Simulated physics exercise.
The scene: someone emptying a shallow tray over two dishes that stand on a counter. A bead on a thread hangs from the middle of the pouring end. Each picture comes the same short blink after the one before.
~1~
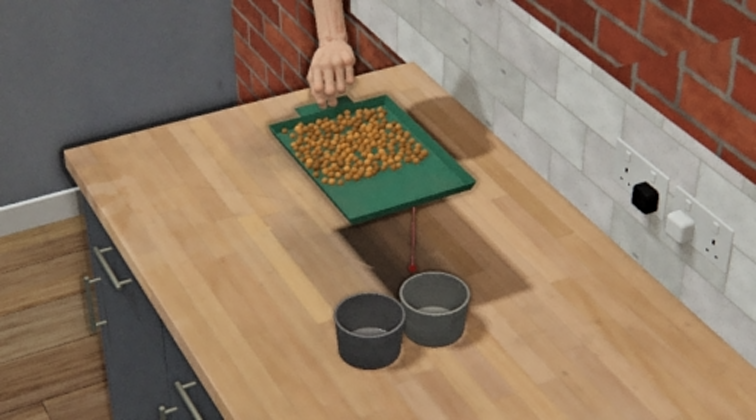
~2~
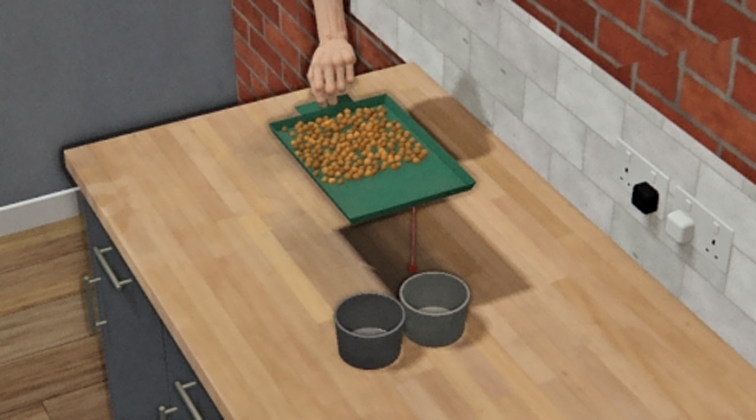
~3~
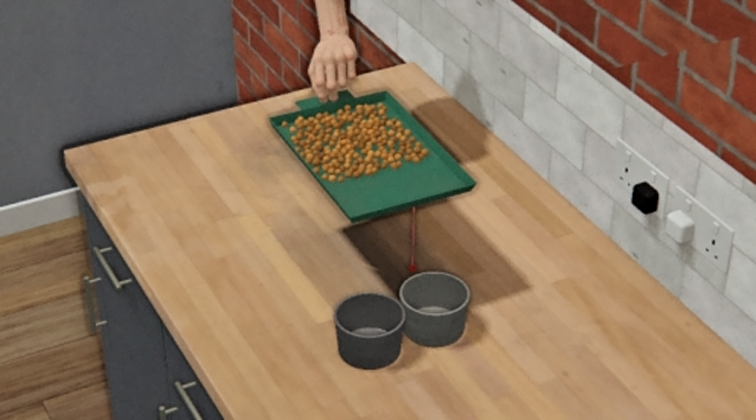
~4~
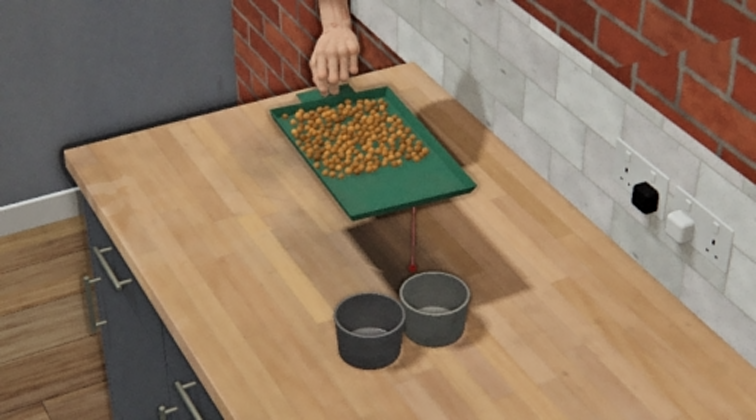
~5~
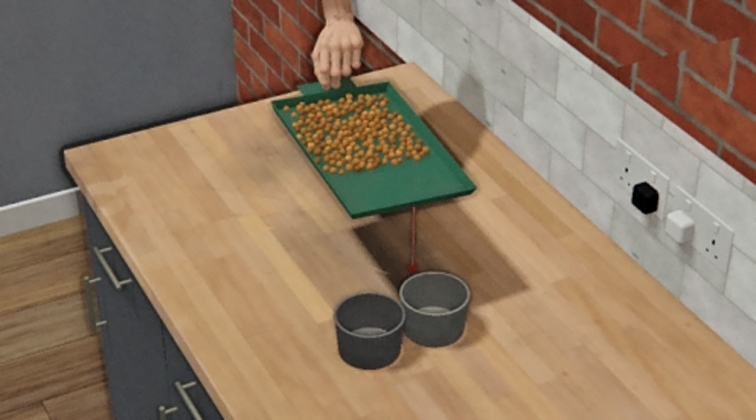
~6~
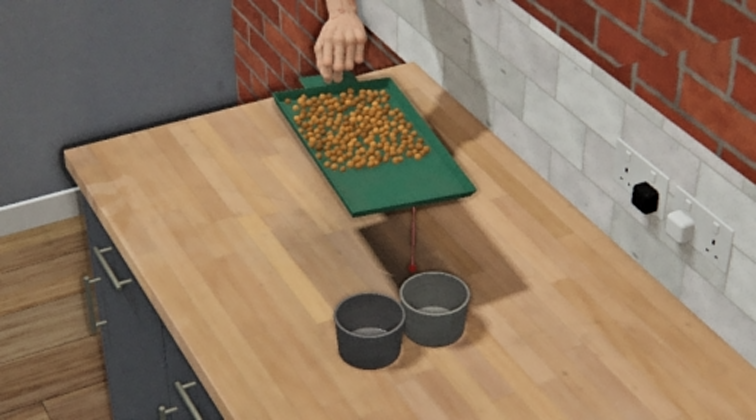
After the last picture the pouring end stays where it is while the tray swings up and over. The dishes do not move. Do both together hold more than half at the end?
The two hold under half of the load.
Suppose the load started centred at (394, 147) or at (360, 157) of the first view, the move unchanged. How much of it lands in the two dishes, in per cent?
About 0 and 10 per cent.
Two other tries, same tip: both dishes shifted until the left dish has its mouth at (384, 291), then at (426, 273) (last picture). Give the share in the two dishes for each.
Roughly 60 per cent, and 80 per cent.
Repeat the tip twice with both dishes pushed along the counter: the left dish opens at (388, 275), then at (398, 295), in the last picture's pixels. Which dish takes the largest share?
In turn: The right-hand dish; the right one.
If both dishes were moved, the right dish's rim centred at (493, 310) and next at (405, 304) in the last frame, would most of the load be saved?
First below a half, then under half.
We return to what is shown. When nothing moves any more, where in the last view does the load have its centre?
Roughly at (484, 295).
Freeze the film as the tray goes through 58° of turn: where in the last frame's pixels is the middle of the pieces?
Around (441, 169).
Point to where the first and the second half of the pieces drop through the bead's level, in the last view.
At about (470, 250), then at (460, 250).
Shortly afterwards, tray tipped steeply; the bulk on the tray; a little outside both; only a few in the air.
Next, tray tipped right over; only a few on the tray; a little in the right dish; the bulk outside both; a little in the air.
Some moments later, tray tipped past a quarter turn; a little in the right dish; all but a few outside both.
In the end, tray tipped past a quarter turn; none at all in the left dish; a little in the right dish; all but a few outside both.
